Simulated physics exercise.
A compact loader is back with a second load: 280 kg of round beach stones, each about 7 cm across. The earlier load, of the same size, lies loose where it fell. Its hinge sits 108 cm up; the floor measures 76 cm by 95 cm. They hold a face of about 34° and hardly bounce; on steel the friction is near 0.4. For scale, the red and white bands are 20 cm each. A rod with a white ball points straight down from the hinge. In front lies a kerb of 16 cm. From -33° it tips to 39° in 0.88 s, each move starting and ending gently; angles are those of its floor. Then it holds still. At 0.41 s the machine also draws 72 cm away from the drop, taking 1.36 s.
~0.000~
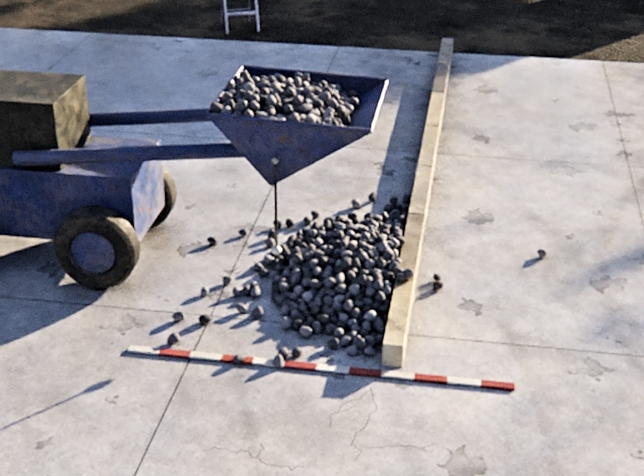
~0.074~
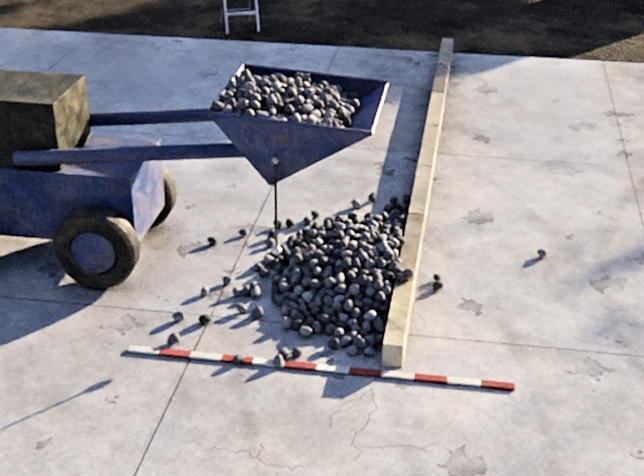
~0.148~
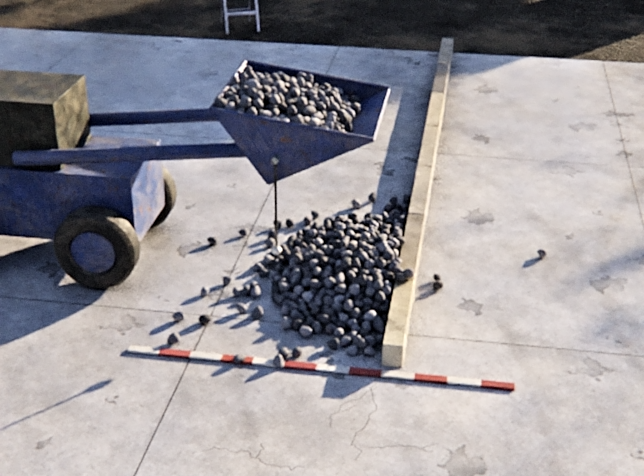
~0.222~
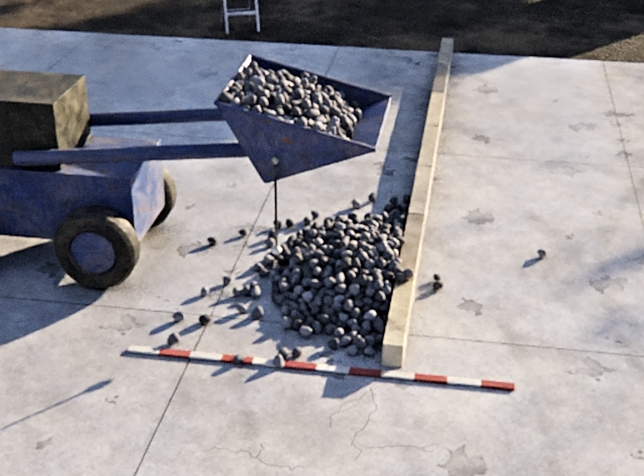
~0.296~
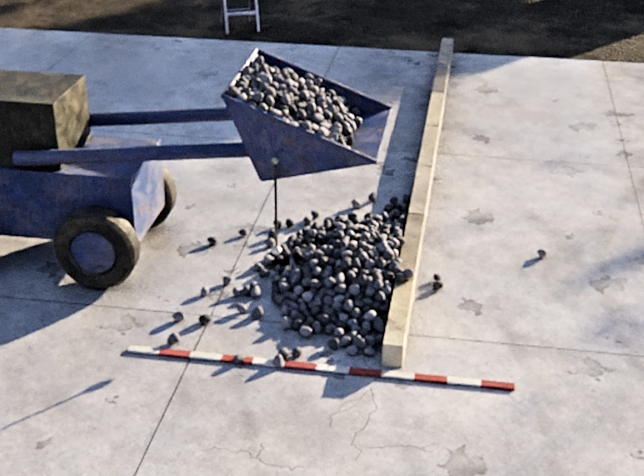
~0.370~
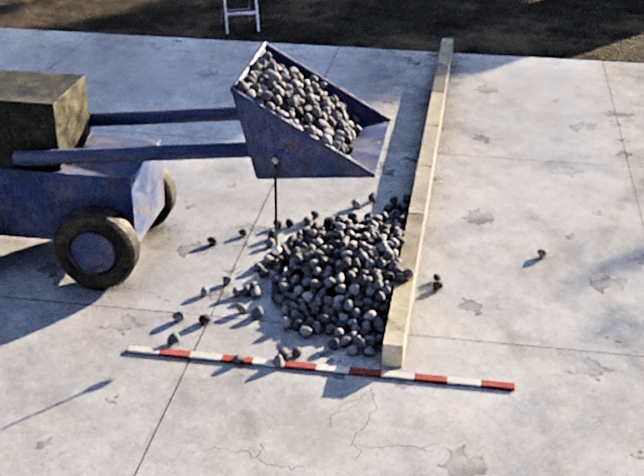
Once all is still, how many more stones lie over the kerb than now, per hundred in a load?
Roughly 9 per cent of a load more.
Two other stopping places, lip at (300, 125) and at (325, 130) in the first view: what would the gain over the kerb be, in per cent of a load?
Near 0 per cent from the first place, 0 from the second.
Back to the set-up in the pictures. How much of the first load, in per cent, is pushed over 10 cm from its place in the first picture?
Roughly 15 per cent of them.
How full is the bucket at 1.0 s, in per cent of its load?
About 35 per cent.
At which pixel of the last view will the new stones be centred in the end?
Their middle is at about (342, 255).
After 0.7 s the floor is at 28°; in per cent of one load, 99 in the bucket, 102 on this side of the kerb, 1 over the kerb; the foremost stones are at (429, 267).
After 1.0 s the floor is at 39°; in per cent of one load, 34 in the bucket, 167 on this side of the kerb, 1 over the kerb; the foremost stones are at (432, 267).
After 2.2 s the floor is at 39°; in per cent of one load, 0 in the bucket, 191 on this side of the kerb, 10 over the kerb; the foremost stones are at (560, 279).
After 4.7 s the floor is at 39°; in per cent of one load, 0 in the bucket, 191 on this side of the kerb, 10 over the kerb; the foremost stones are at (561, 279). Net gain over the kerb, 9.
